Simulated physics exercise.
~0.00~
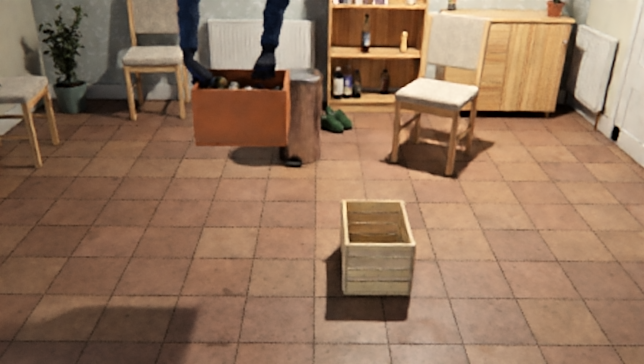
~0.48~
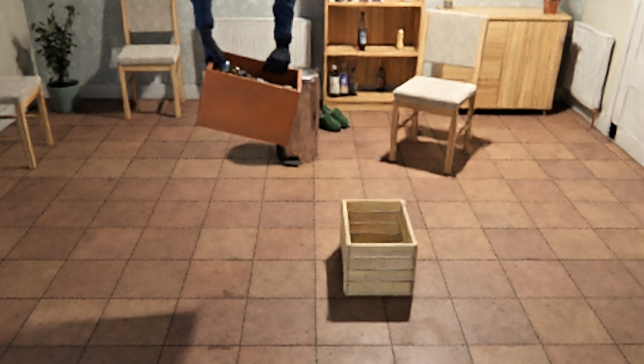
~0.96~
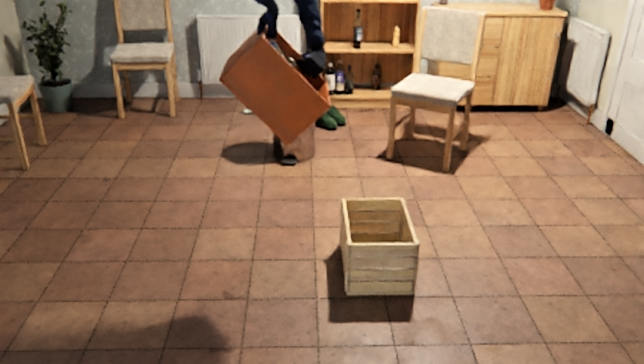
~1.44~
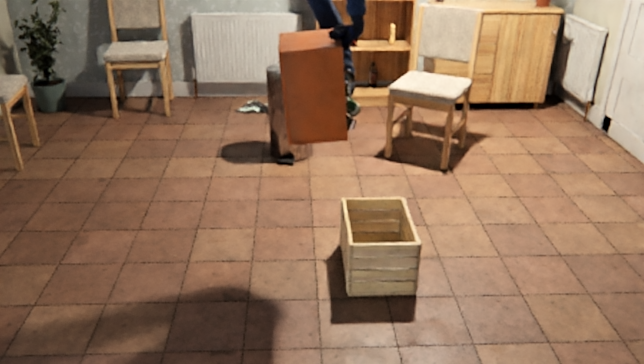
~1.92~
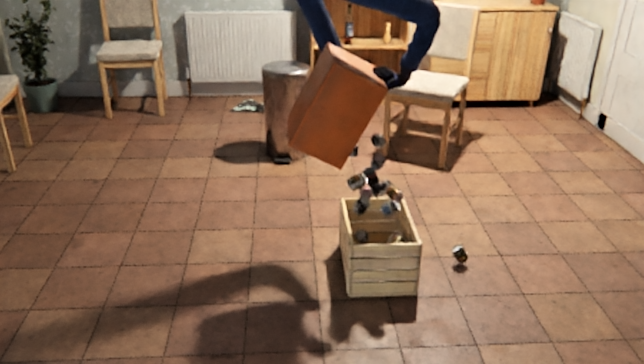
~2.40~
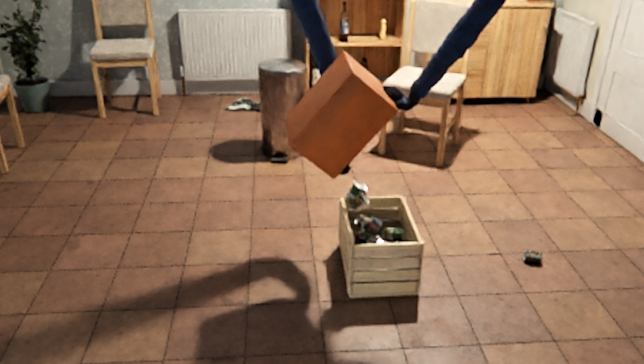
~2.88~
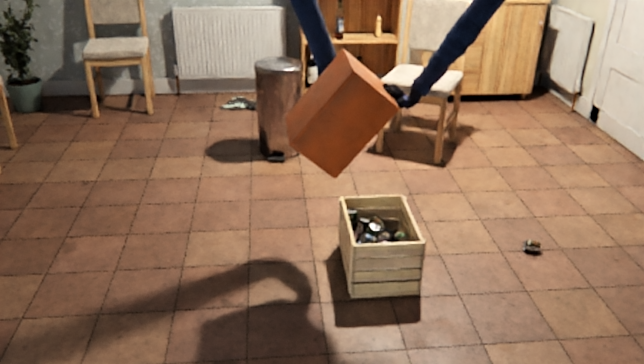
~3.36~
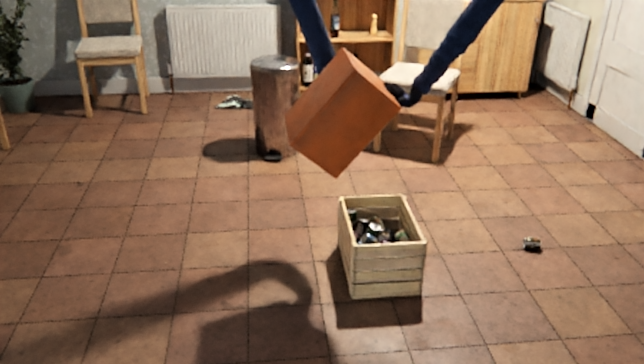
Orange box tipping over in gloved hands, pouring mini cans into a wooden carton, with one landing on the tiles to the right.
